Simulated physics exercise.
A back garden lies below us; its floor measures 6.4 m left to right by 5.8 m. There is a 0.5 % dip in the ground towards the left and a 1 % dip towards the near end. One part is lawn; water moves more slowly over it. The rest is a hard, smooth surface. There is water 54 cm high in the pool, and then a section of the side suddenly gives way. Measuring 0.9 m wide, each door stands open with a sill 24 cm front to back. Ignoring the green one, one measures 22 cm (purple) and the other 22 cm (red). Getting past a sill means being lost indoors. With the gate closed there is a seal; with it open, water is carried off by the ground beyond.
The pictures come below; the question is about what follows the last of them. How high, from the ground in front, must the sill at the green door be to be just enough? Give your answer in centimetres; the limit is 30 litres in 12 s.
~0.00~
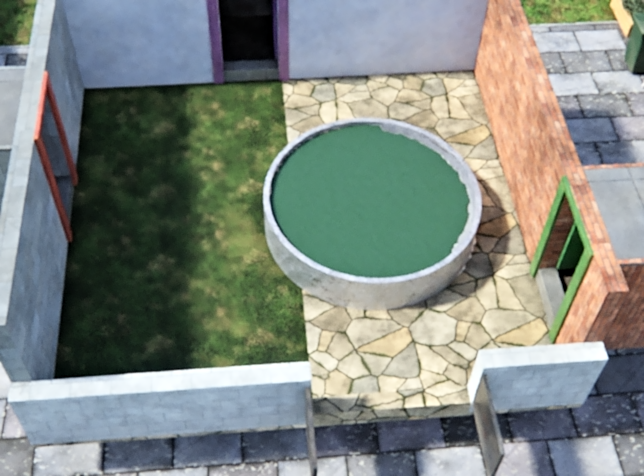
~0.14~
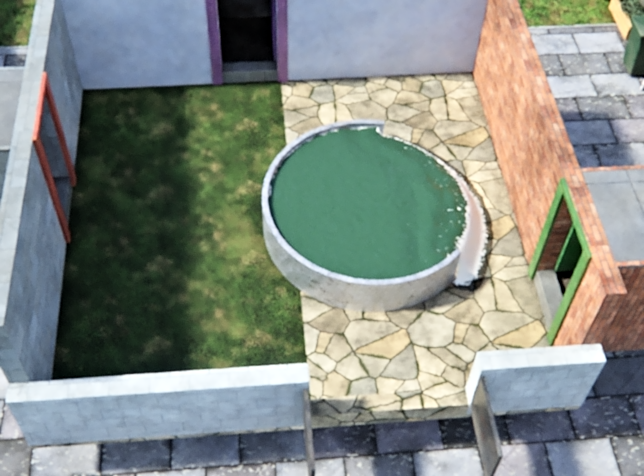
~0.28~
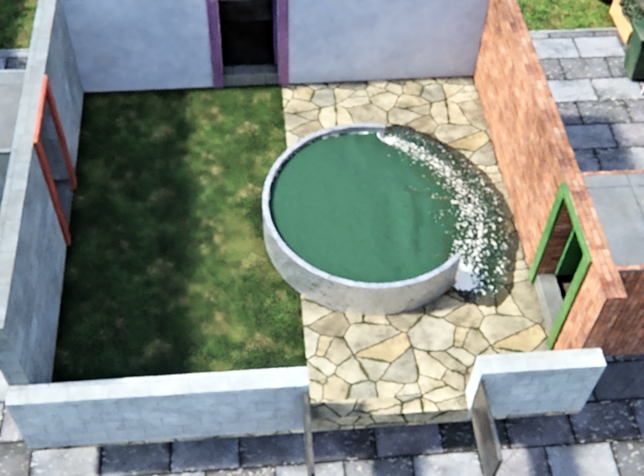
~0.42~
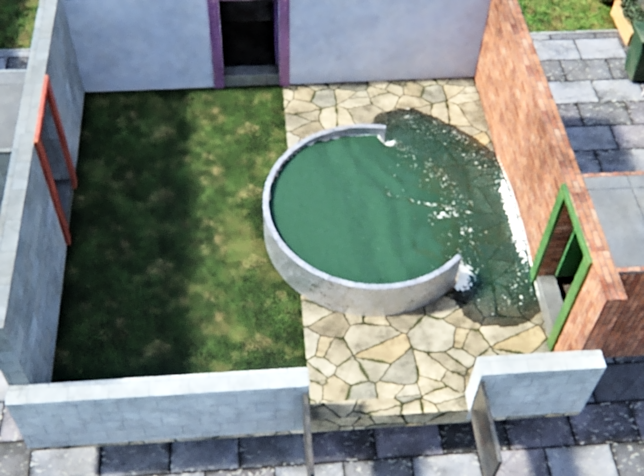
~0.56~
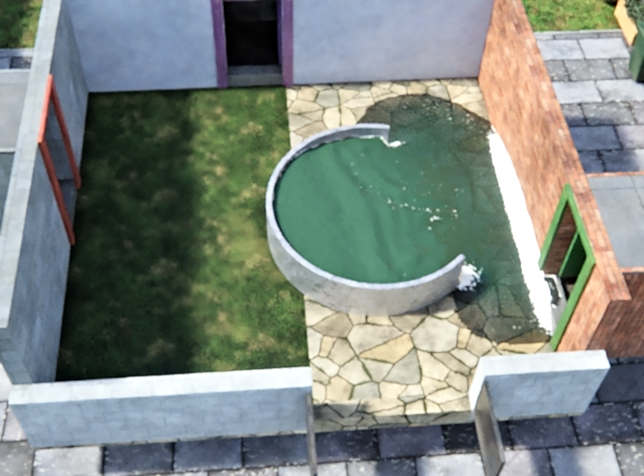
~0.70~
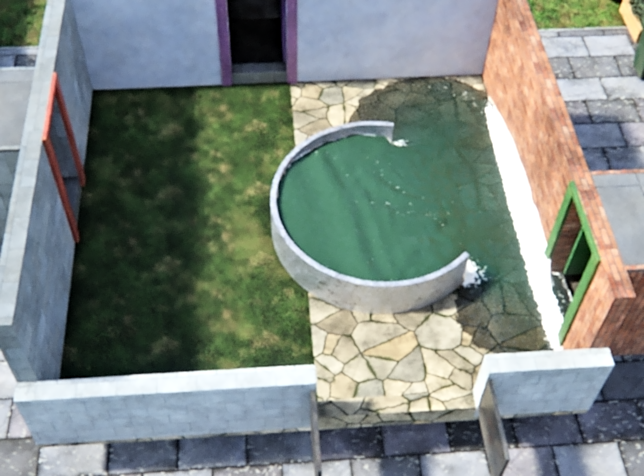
About 17 cm.
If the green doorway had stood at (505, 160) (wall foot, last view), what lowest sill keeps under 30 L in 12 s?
Roughly 27 cm, give or take.
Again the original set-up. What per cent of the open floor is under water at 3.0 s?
Roughly 50 percent of the floor is wet.
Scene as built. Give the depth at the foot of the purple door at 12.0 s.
About 5.5 centimetres.
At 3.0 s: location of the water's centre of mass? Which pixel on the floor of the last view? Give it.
Around (419, 200).
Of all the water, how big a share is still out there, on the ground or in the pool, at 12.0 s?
Close to 86 in a hundred.
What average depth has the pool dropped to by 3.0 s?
Average depth: Approx. 19 cm.
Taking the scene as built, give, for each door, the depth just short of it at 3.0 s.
The purple door has 10 cm, the red door 0 cm and the green door 17 cm.
After 1.4 s water covers 20 % of the floor, deepest (44 cm) near (478, 75); 22 cm at the green door, 4 litres in over its 23 cm sill.
After 3.0 s water covers 50 % of the floor, deepest (35 cm) near (469, 83); 17 cm at the green door, 6 litres in over its 23 cm sill.
After 12.0 s water covers 100 % of the floor, deepest (14 cm) near (102, 413); 8 cm at the green door, 7 litres in over its 23 cm sill.
At the green door as built, the water arrived by 0.6 s and peaked near 30 cm at 0.7 s.
Run again over the same 12 s with other heights there, 60 litres in over 13.5 cm, 21 litres over 18.5 cm. The limit of 30 litres is kept from about 17 cm up.
